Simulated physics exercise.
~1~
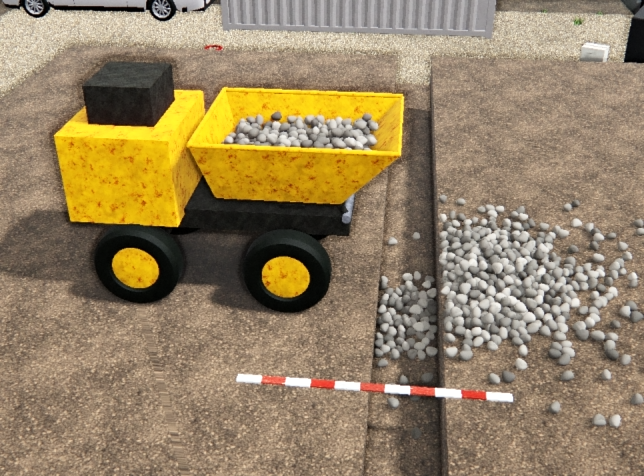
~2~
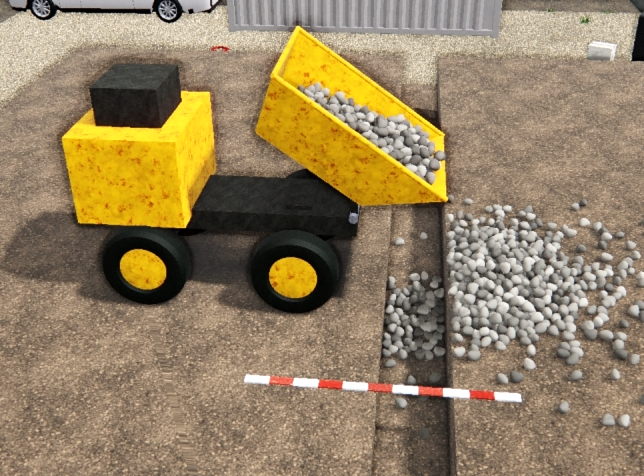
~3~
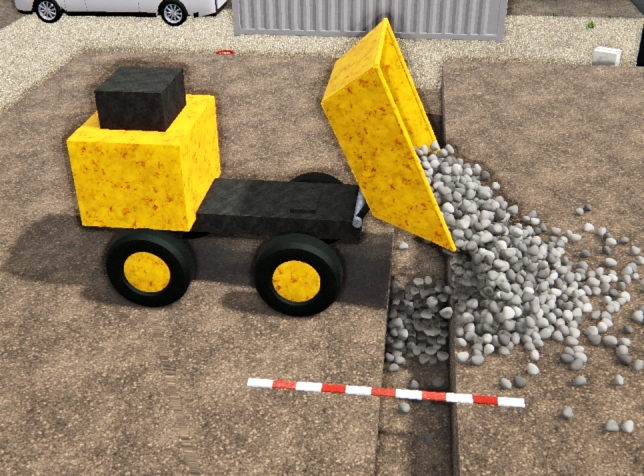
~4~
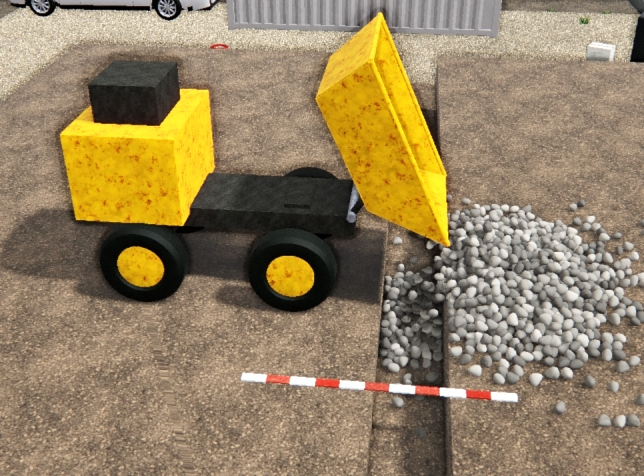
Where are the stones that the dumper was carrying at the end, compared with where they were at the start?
At the start they were up in the yellow body of the dumper, and by the end they had ended up lower and further right, mostly on the heap beyond the trench with some in the trench.
